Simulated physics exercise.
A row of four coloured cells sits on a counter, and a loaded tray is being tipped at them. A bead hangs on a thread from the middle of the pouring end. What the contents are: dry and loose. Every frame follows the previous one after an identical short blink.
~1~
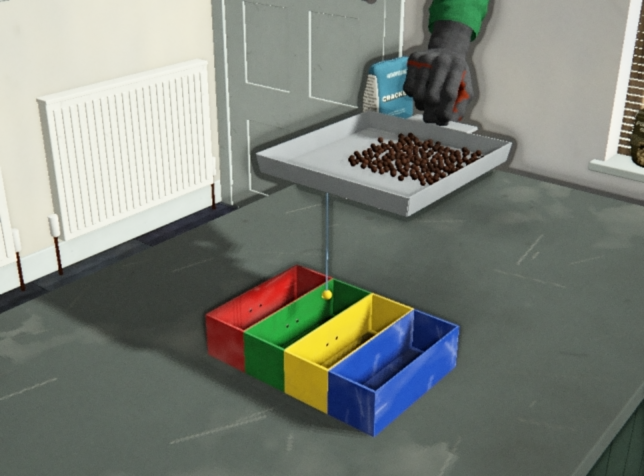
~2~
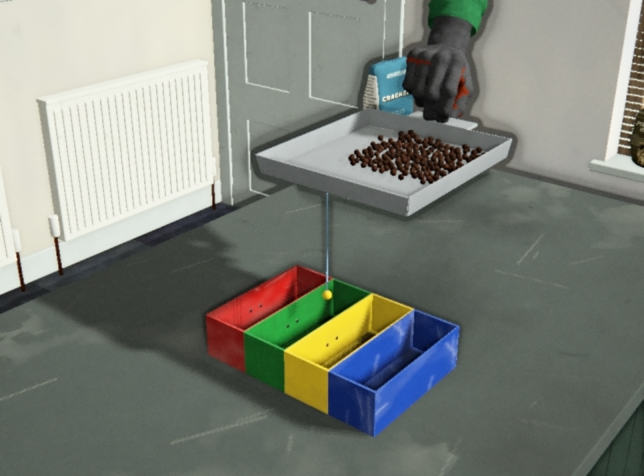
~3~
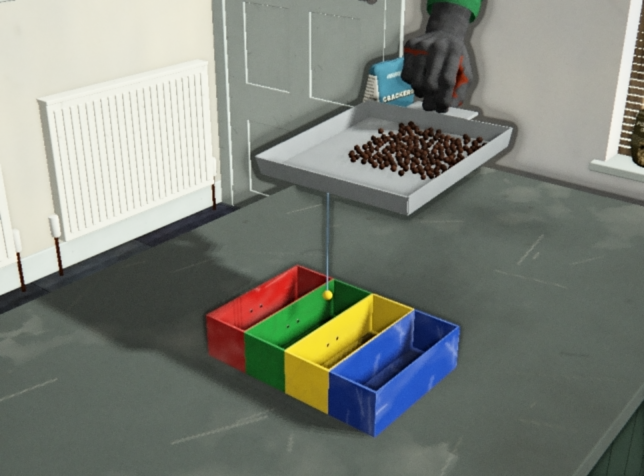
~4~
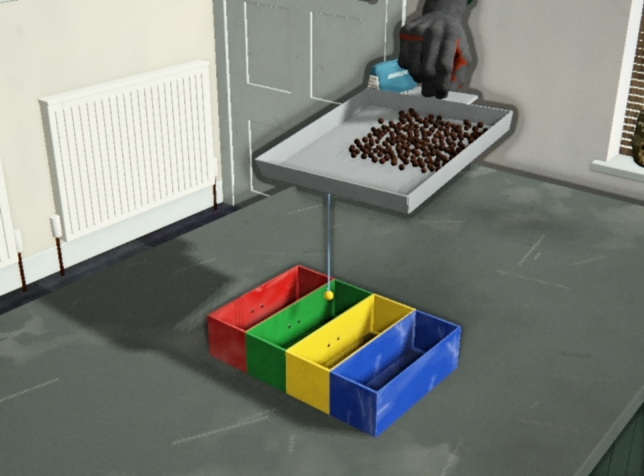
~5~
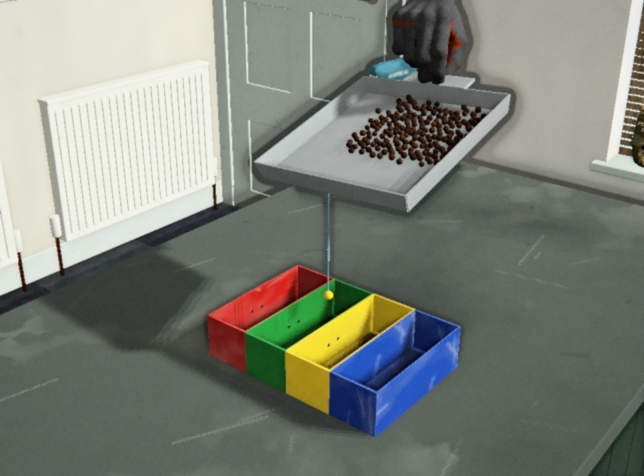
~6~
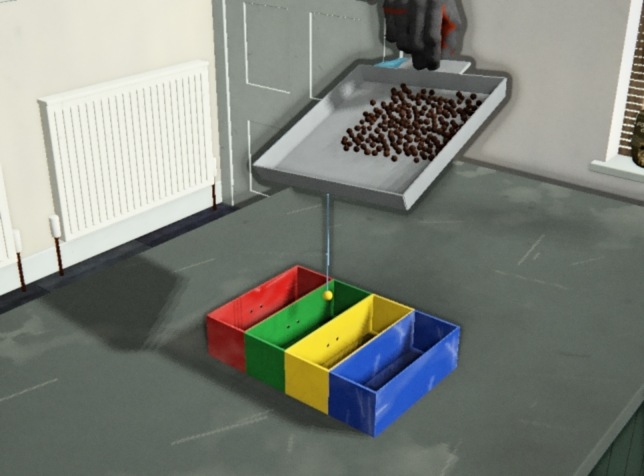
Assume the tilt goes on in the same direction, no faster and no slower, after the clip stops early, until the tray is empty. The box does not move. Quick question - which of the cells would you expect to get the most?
I would expect the red cell to get the most.
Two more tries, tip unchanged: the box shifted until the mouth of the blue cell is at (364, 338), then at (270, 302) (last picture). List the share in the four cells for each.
Some 100 percent, followed by some 60 percent.
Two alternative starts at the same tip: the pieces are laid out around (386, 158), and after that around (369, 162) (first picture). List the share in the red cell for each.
That would be 40 per cent, and then 50 per cent.
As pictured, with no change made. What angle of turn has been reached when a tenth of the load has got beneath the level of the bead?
My estimate is some 70 degrees.
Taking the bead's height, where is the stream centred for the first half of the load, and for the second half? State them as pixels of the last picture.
Around (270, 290) at first; around (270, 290) after that.
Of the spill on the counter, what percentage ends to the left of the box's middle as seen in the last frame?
About 100 percent of the spill.
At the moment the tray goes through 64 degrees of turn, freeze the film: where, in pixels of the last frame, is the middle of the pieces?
At about (311, 182).
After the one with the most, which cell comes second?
It's the cell in green.
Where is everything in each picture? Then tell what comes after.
In the first picture, corners of the pouring end at (261, 153) and (408, 196), level; middle of the load at (420, 161), allspice berries; bead on its thread at (327, 295); red cell at (226, 339); green cell at (265, 358); yellow cell at (306, 377); blue cell at (352, 399).
In the second picture, corners of the pouring end at (260, 154) and (408, 196), level; middle of the load at (420, 159).
In the third picture, corners of the pouring end at (260, 156) and (407, 195), tipped barely, lowest at the left corner; middle of the load at (421, 152).
In the fourth picture, corners of the pouring end at (260, 158) and (407, 194), tipped a little, lowest at the left corner; middle of the load at (421, 142).
In the fifth picture, corners of the pouring end at (258, 161) and (405, 193), tipped clearly, lowest at the left corner; middle of the load at (419, 132).
In the sixth picture, corners of the pouring end at (257, 163) and (402, 193), tipped clearly, lowest at the left corner; middle of the load at (415, 124), about a quarter on the move; red cell at (227, 340); green cell at (265, 358); yellow cell at (307, 378); blue cell at (352, 400).
Soon after the last picture, tray tipped steeply; most on the tray; a small part falling or outside the box.
A little later, tray tipped past a quarter turn; about two thirds on the tray; a small part in the red cell; a small part in the green cell; a stray few in the yellow cell; about a quarter falling or outside the box.
Later still, tray tipped past a quarter turn; about half in the red cell; about a quarter in the green cell; a small part in the yellow cell; a stray few in the blue cell; about a quarter falling or outside the box.
At rest, tray tipped past a quarter turn; about half in the red cell; about a quarter in the green cell; a small part in the yellow cell; a stray few in the blue cell; about a quarter outside the box.
